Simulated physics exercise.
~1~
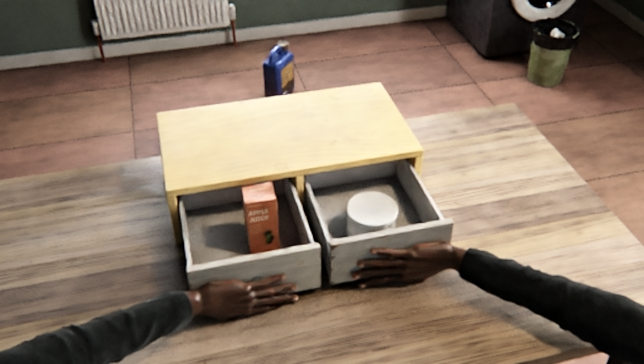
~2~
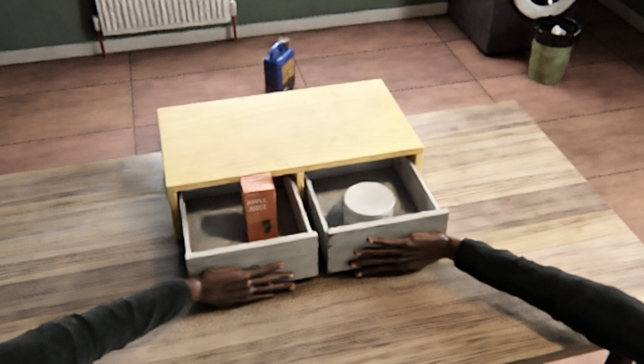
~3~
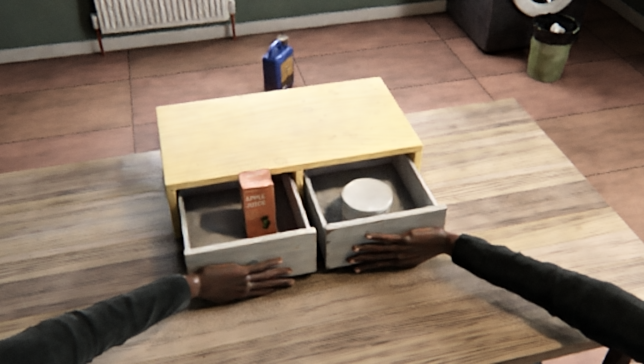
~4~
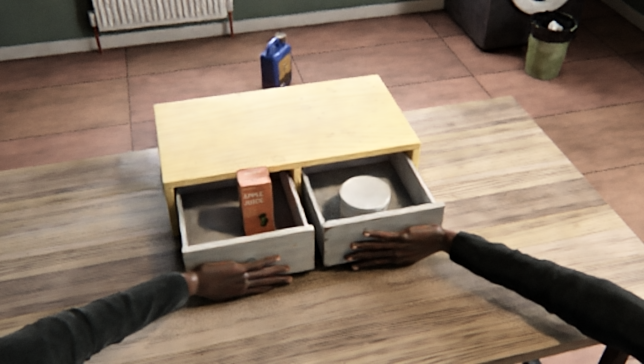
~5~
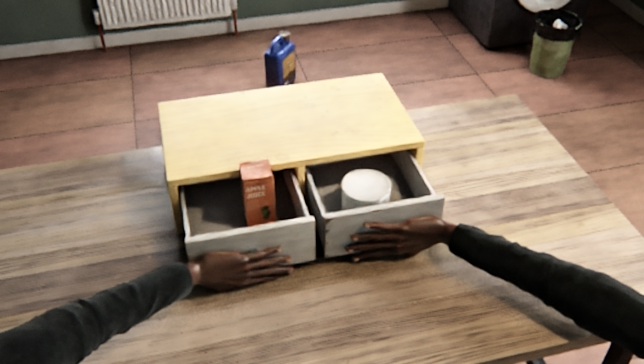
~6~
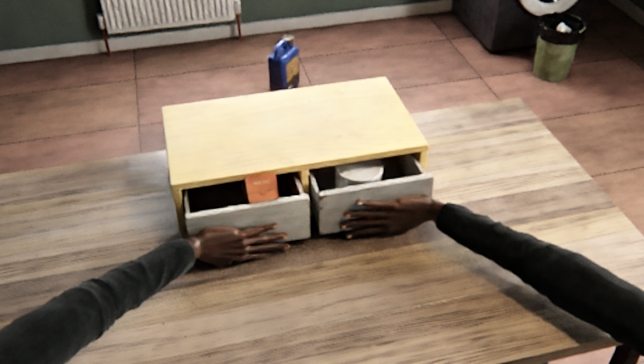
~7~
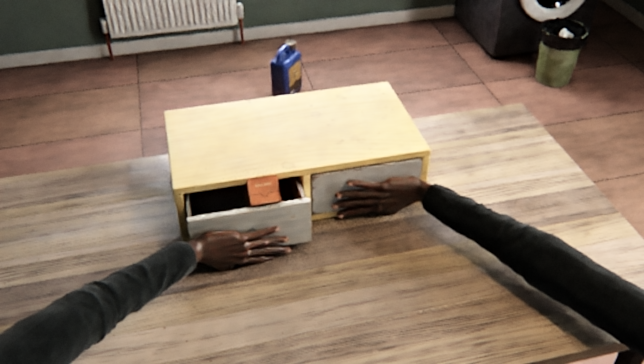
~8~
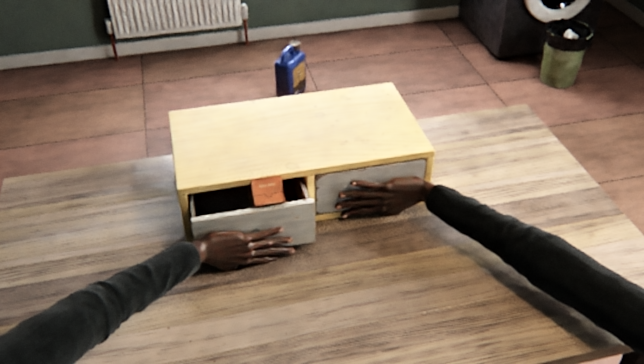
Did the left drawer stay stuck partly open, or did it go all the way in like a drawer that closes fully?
The left drawer stayed stuck partly open and did not close. The right drawer went all the way in.
Two grey drawers in a yellow chest, one holding an orange carton and the other a white tub, were pushed in by two hands. The right one closed, but the left one stopped partway, still ajar with the carton leaning.
